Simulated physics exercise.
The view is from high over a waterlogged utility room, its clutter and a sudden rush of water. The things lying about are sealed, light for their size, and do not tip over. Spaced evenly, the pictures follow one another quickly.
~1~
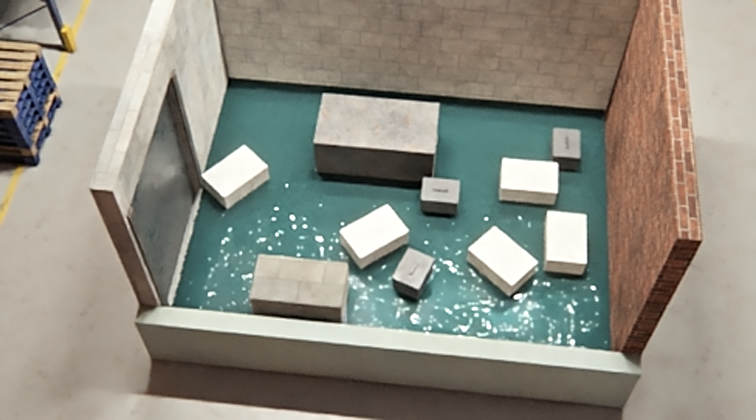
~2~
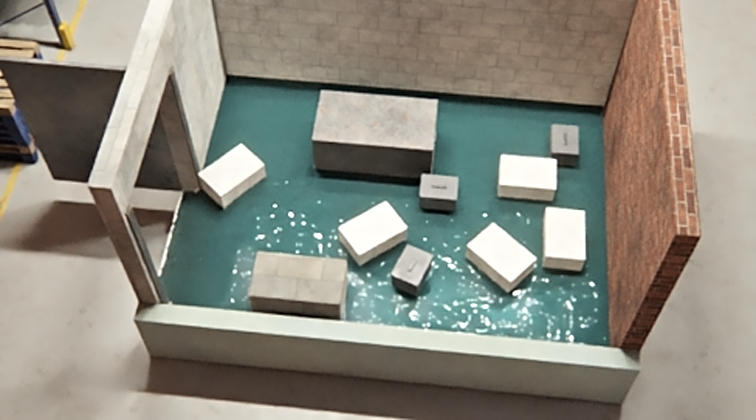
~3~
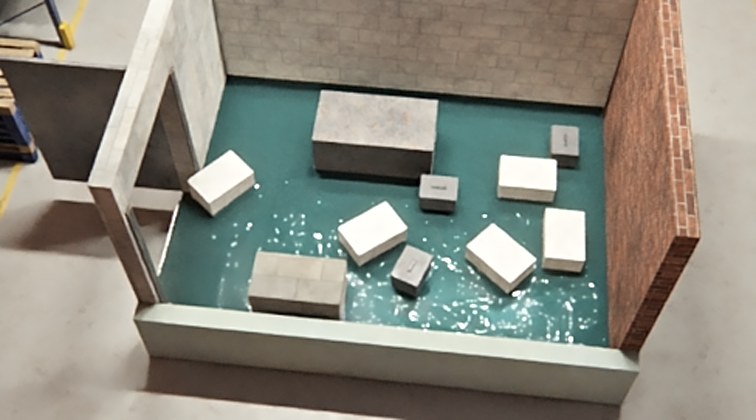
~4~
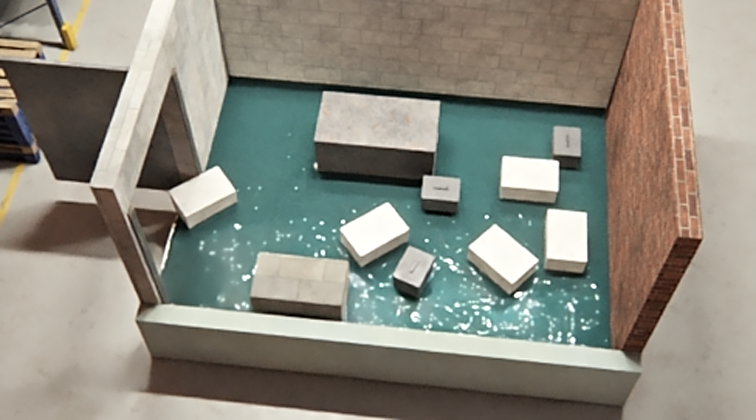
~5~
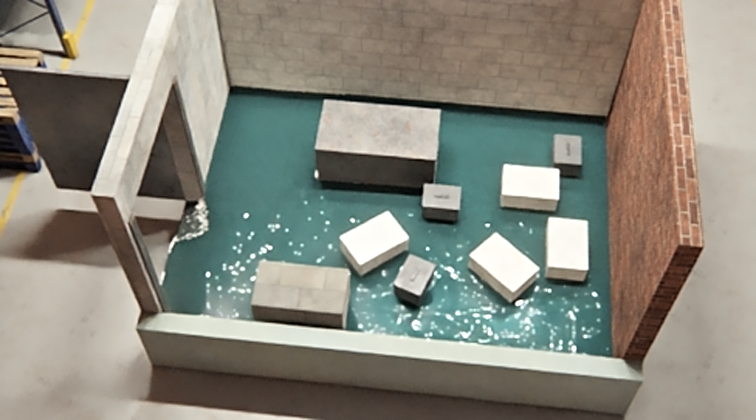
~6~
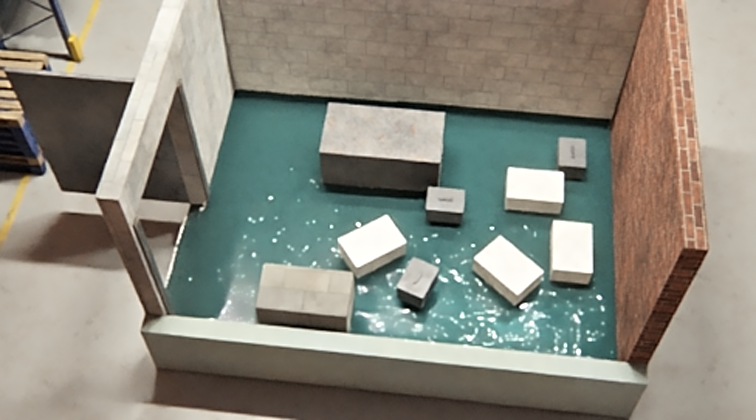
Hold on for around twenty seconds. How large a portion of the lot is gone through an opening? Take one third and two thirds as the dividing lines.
I expect the portion to fall within the middle band.
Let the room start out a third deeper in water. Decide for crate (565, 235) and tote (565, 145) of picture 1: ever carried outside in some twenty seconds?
In turn: Left behind, left behind.
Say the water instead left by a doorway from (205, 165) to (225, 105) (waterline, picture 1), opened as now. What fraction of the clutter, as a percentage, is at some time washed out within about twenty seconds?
40 per cent or so.
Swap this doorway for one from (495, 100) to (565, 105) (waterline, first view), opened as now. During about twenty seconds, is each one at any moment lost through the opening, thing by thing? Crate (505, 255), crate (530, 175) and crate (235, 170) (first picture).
Escapes, escapes, remains.
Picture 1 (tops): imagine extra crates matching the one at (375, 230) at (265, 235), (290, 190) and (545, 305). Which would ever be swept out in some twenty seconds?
Exits, exits, remains.
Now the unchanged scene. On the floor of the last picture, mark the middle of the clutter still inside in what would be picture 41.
It comes out somewhere near (413, 241).
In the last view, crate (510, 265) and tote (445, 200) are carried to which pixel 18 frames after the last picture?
Approximately (382, 257), then (193, 238).
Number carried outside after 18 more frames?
Total: 3.
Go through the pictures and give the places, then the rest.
In the first frame, a crate at (374, 231), afloat; a tote at (414, 268), afloat; 0 of 8 have shifted.
In the second frame, a crate at (373, 228), afloat; a tote at (412, 265) floats; 0 of 8 have shifted.
In the third frame, a crate at (373, 228) floats; a tote at (412, 265), afloat; 1 of 8 have shifted.
In the fourth frame, a crate at (375, 229) floats; a tote at (414, 266), afloat; 1 of 8 have shifted.
In the fifth frame, a crate at (374, 237), afloat; a tote at (415, 275), afloat; 1 of 8 have shifted.
In the sixth frame, a crate at (372, 241) floats, close to its start; a tote at (418, 278) floats; 2 of 8 have shifted.
A moment on, 1 of 8 are out; 7 afloat.
Next, 3 of 8 are out; 5 afloat.
Later, 4 of 8 are out; 1 afloat.
In the end, 4 of 8 are out; 1 afloat.
